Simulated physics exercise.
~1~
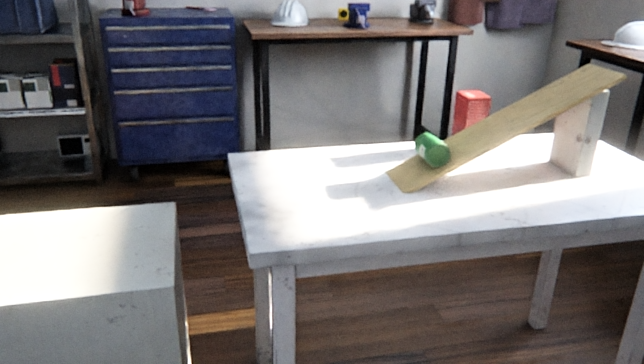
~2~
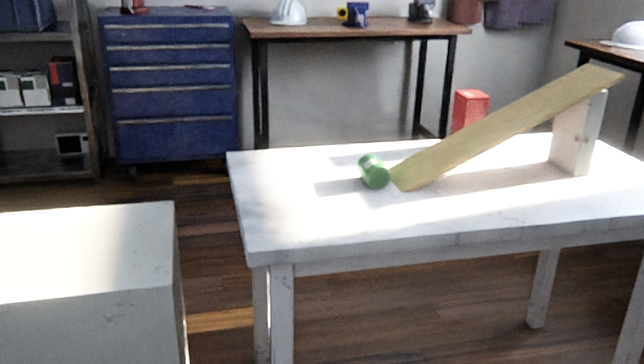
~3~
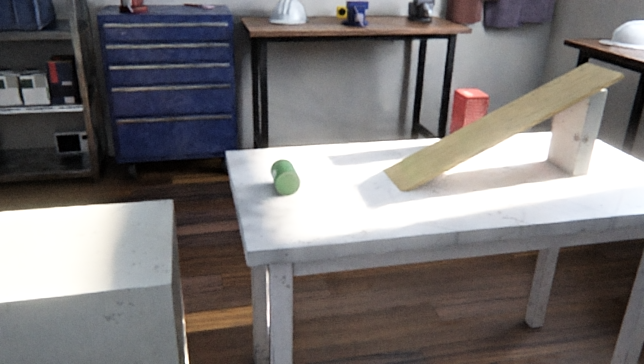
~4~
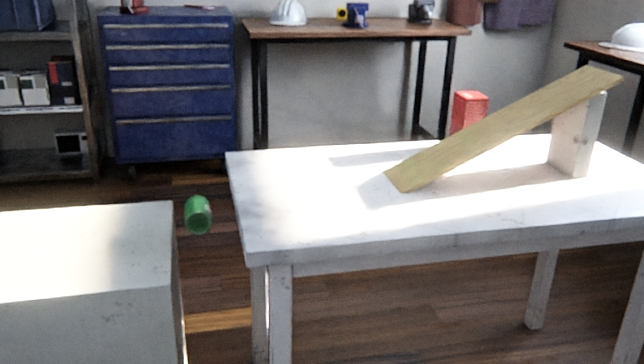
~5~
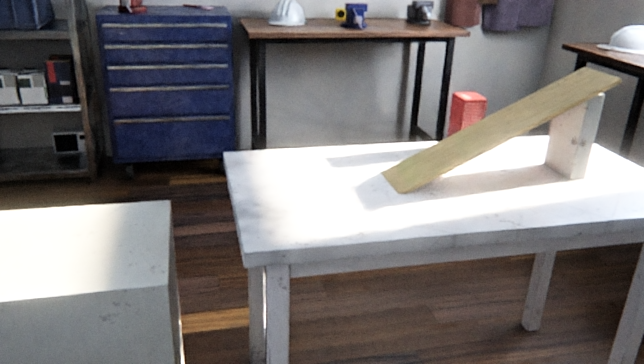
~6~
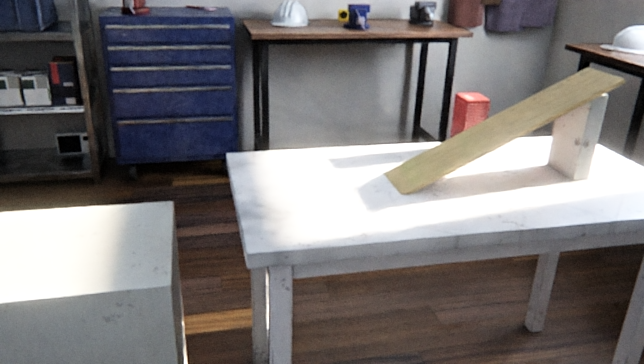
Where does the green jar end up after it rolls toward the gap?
It comes up short of the lower block on the left and drops out of sight into the gap between the block and the table.
